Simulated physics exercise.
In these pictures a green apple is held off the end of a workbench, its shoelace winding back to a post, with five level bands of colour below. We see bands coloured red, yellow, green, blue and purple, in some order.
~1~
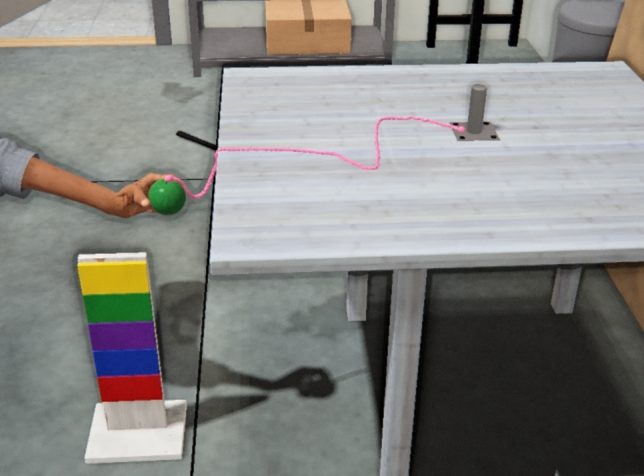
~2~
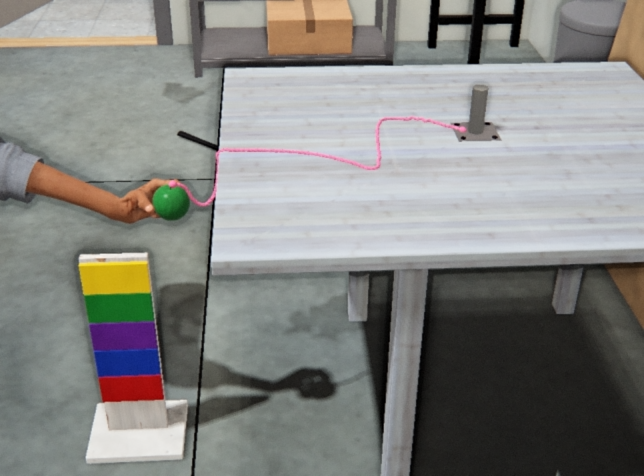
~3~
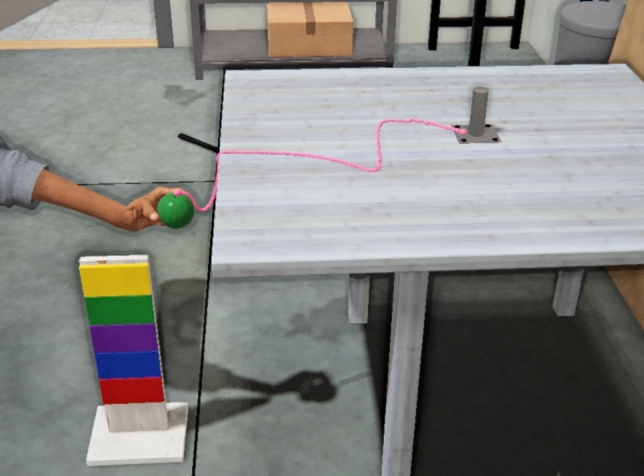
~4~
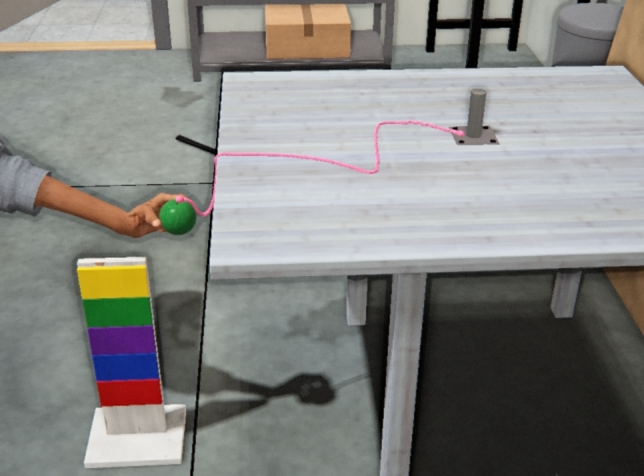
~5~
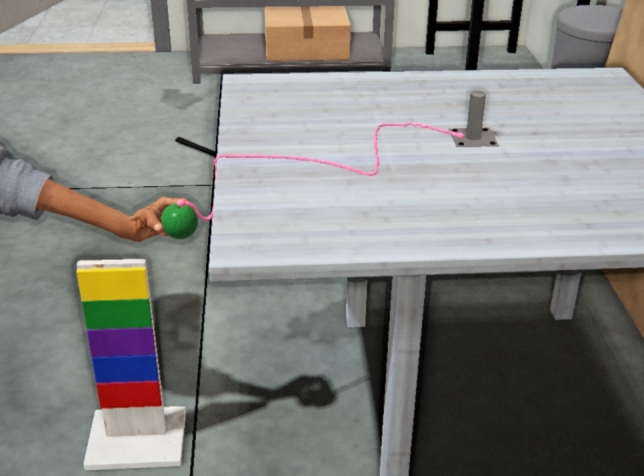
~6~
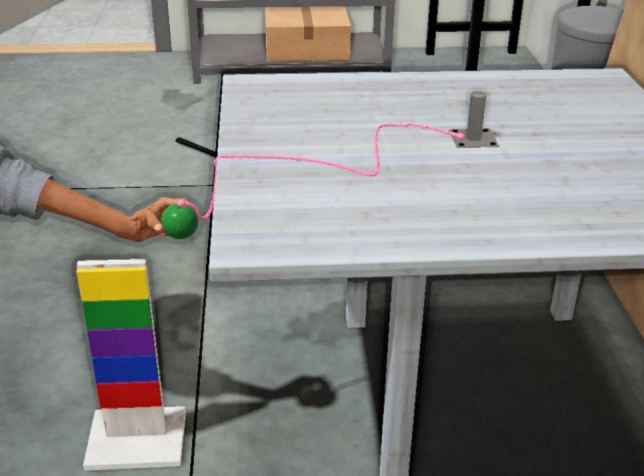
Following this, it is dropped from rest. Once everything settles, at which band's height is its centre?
Its centre settles level with the blue band.
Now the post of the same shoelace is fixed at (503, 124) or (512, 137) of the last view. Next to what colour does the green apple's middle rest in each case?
First try: Purple; second try: Purple.
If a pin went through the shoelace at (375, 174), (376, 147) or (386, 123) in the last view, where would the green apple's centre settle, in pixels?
It would sit near (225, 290) the first time, (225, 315) the second and (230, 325) the third.
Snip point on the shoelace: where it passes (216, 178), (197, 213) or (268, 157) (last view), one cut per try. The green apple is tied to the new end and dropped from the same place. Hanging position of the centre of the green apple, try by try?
(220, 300), (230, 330), (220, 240).
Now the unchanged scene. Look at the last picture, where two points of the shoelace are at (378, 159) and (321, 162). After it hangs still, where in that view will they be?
One ends up around (292, 146), the other around (218, 168).
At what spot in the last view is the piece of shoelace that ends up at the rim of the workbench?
Look around (338, 166).
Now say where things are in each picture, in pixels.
In the first frame, green apple (167, 197); yellow (114, 280); green (118, 309); purple (122, 337); blue (126, 364); red (130, 390).
In the second frame, green apple (171, 202); shoelace through (430, 121) (377, 131) (374, 169) (293, 152) (218, 167).
In the third frame, green apple (176, 211).
In the fourth frame, green apple (178, 217); shoelace through (428, 124) (376, 135) (372, 173) (291, 156) (217, 171).
In the fifth frame, green apple (180, 221).
In the sixth frame, green apple (180, 221); shoelace through (428, 127) (376, 137) (372, 175) (291, 158) (217, 174).
Soon after, apple near (243, 351); level with blue.
After that, apple near (227, 340); level with blue.
In the end, apple near (231, 344); level with blue. The shoelace holds its middle at blue.
